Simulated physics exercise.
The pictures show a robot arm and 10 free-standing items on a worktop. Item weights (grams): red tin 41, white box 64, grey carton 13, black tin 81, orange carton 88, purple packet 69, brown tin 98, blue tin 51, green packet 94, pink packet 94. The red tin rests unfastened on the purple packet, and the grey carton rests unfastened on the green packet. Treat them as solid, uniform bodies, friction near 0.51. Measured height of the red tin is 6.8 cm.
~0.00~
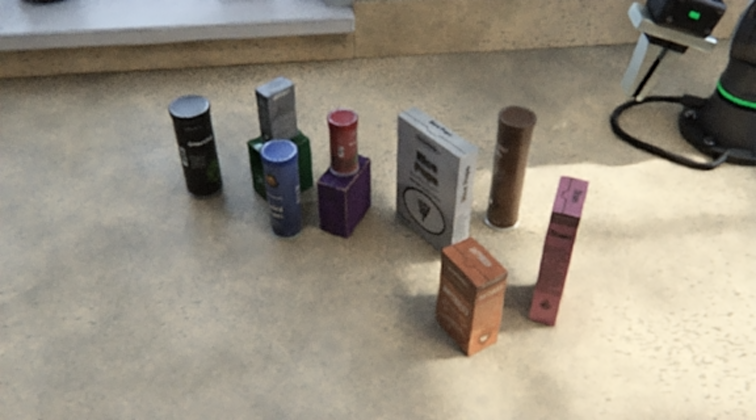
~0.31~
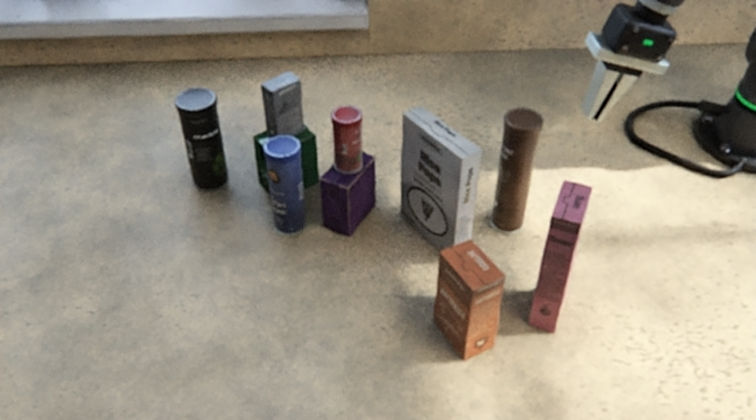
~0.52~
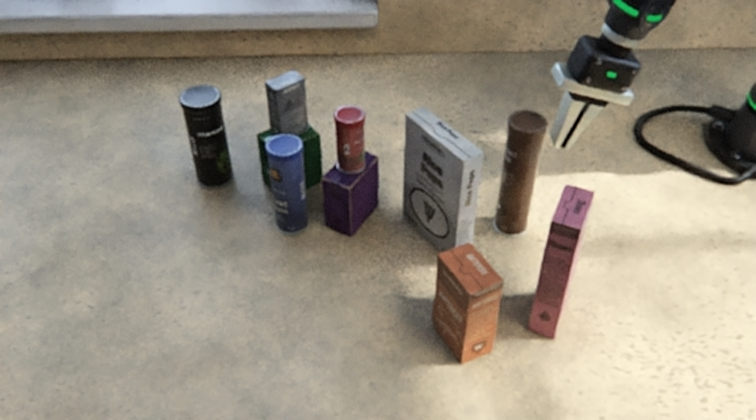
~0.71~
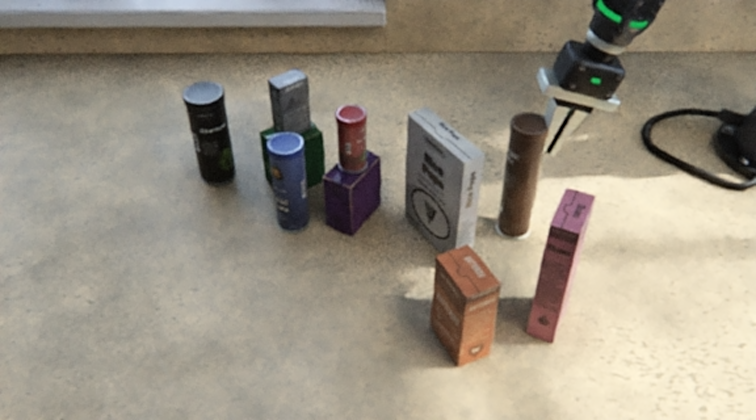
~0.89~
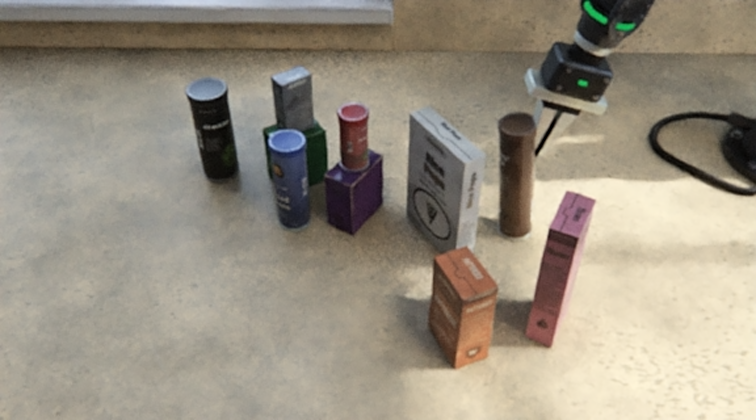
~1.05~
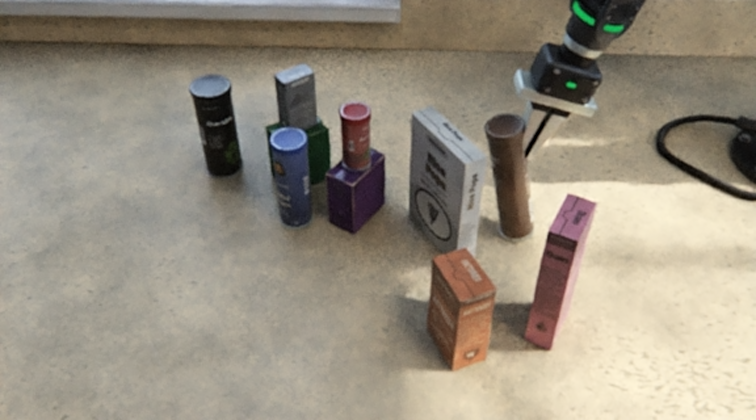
In this clip, a robot arm at the upper right moves left toward a group of upright tins, boxes and cartons on a worktop, then pushes against the tall brown tin, which tilts to the left.
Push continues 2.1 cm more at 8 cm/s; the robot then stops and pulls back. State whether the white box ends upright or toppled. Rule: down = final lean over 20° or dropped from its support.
The white box ends toppled.
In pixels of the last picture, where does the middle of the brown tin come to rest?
Close to (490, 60).
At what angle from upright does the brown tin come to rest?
It comes to rest some 90° from upright.
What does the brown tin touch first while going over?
It's the white box.
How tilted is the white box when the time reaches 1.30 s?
Roughly 0 degrees.
Around 1.30 s, white box and brown tin touch at 1.25 s; off upright brown tin 23°.
Around 1.60 s, purple packet and brown tin touch at 1.60 s; off upright brown tin 68°, white box 46°.
Around 2.05 s, off upright brown tin 90°, white box 90°.
At rest, past 20° or fallen, brown tin and white box. Standing, pink packet, orange carton, purple packet, green packet, black tin, blue tin, grey carton and red tin.
